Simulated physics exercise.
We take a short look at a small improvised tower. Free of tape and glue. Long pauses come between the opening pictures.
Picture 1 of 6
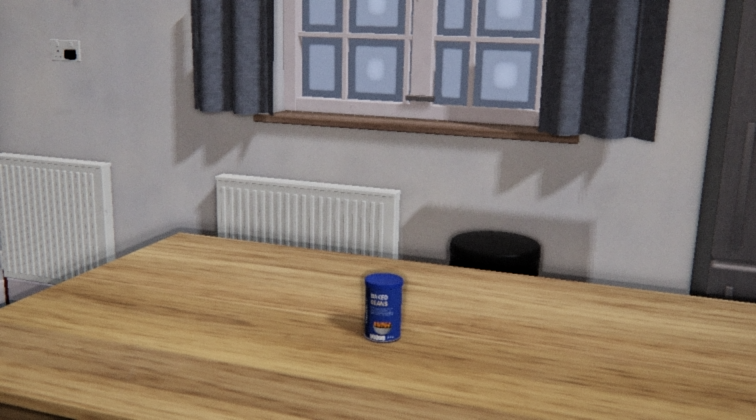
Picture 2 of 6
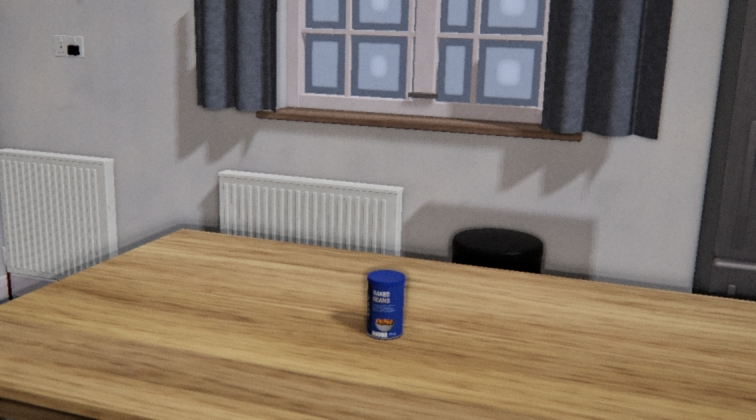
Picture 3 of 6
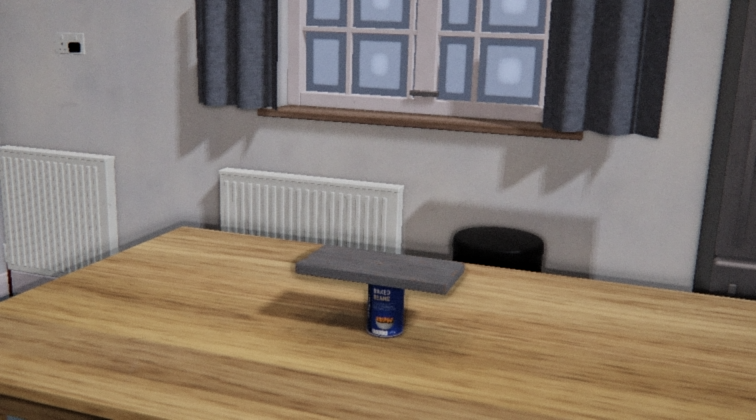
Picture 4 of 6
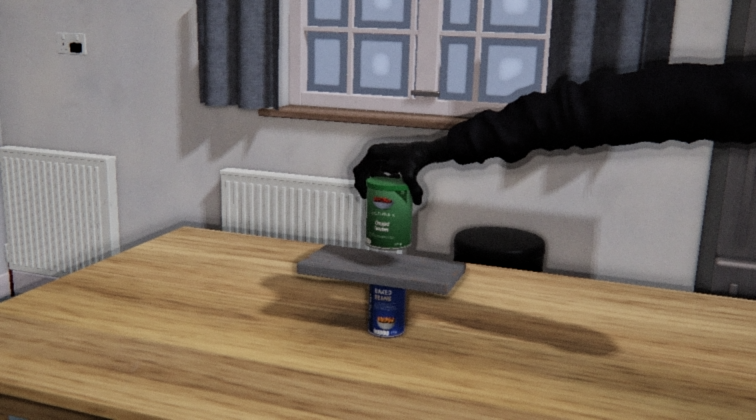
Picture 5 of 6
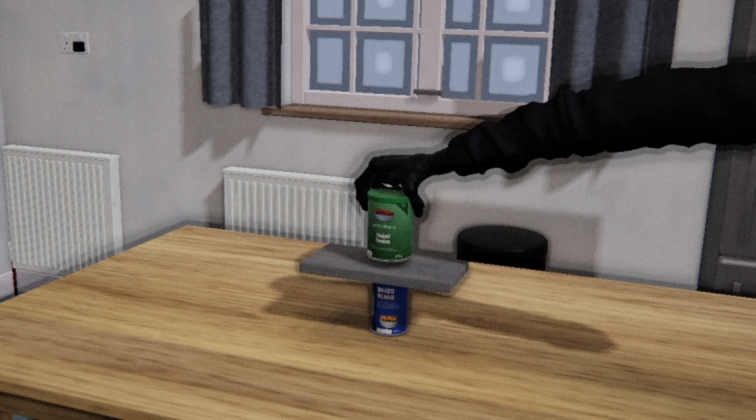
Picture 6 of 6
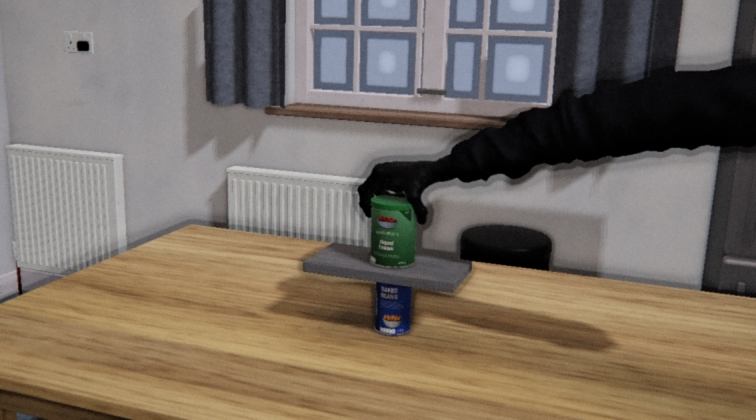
A grey board appearing on top of a blue tin, then a black-sleeved arm lowering a green tin onto the board.
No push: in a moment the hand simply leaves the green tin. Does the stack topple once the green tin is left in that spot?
No, it stays standing.
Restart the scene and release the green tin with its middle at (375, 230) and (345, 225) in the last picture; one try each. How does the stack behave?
The first time it stays in place, but the second time it tumbles down.
Then, 0.80 s later than the last frame, all is still.
Then, 1.70 s later than the last frame, green tin resting near (394, 232).
When it is over, all 3 as before. End places, in pixels of the last picture, green tin near (394, 232). The stack keeps its balance.
